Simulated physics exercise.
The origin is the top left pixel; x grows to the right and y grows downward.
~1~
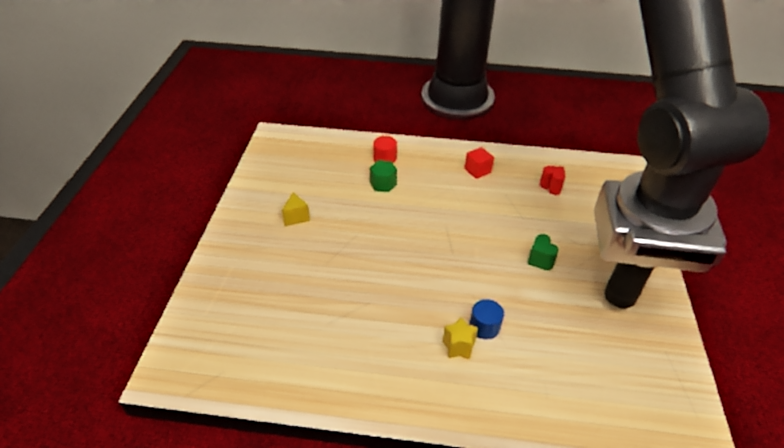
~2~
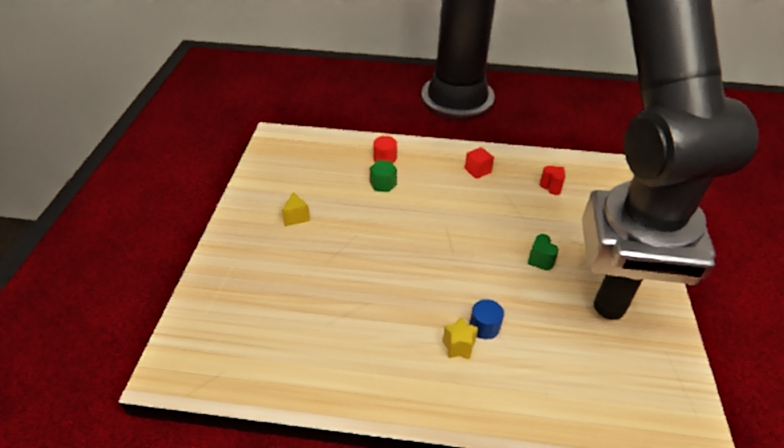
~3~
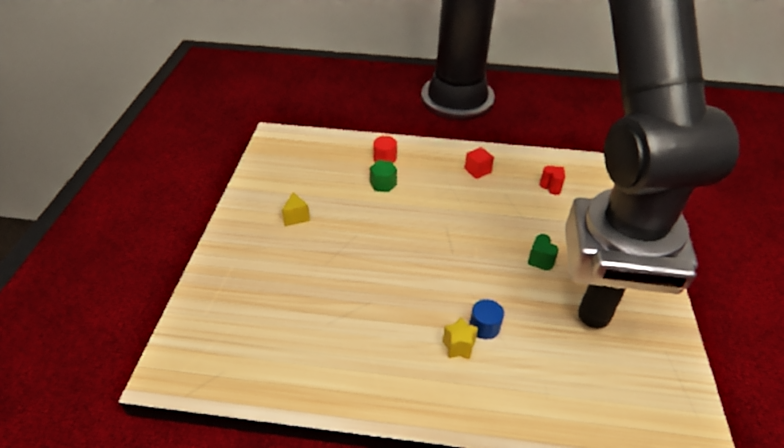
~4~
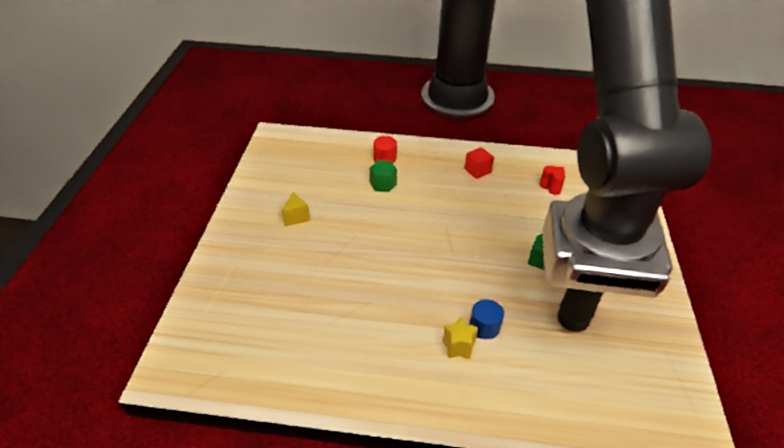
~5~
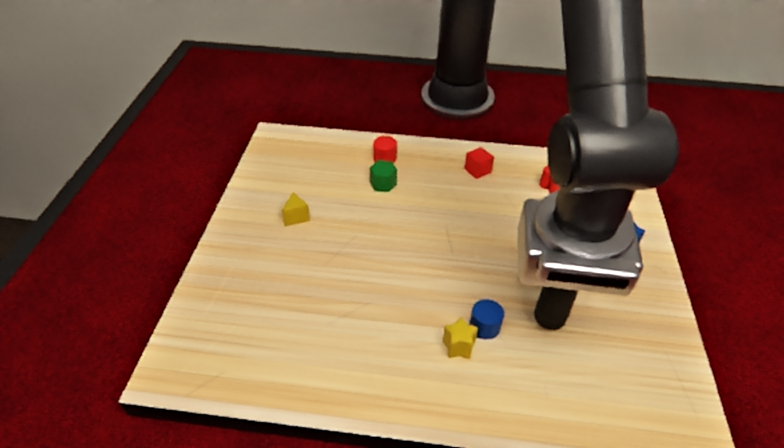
A dark robot arm moved its black peg slowly leftward and slightly down across the wooden board, drawing nearer the blue disc and yellow star, while the scattered colored blocks stayed still.
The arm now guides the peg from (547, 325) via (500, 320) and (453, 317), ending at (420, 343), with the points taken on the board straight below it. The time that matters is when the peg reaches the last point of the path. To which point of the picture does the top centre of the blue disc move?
In the picture, that point is around (401, 350).
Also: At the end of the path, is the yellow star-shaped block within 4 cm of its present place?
Yes.
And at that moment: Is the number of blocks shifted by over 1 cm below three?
In short: Yes.
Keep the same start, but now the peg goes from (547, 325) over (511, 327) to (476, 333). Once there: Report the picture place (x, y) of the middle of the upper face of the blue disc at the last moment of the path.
Its top centre is at about (448, 310).
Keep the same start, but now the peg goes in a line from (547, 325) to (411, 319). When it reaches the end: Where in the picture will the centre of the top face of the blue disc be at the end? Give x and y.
At pixel (398, 327).
On the path given first. One third of the way, peg at (501, 312); blue disc at (474, 312).
Two thirds of the way, peg at (453, 310); yellow star-shaped block at (448, 343), turned 65° anticlockwise; blue disc at (433, 321).
At the end, peg at (421, 336); yellow star-shaped block at (446, 345), turned 90° anticlockwise; blue disc at (401, 350).
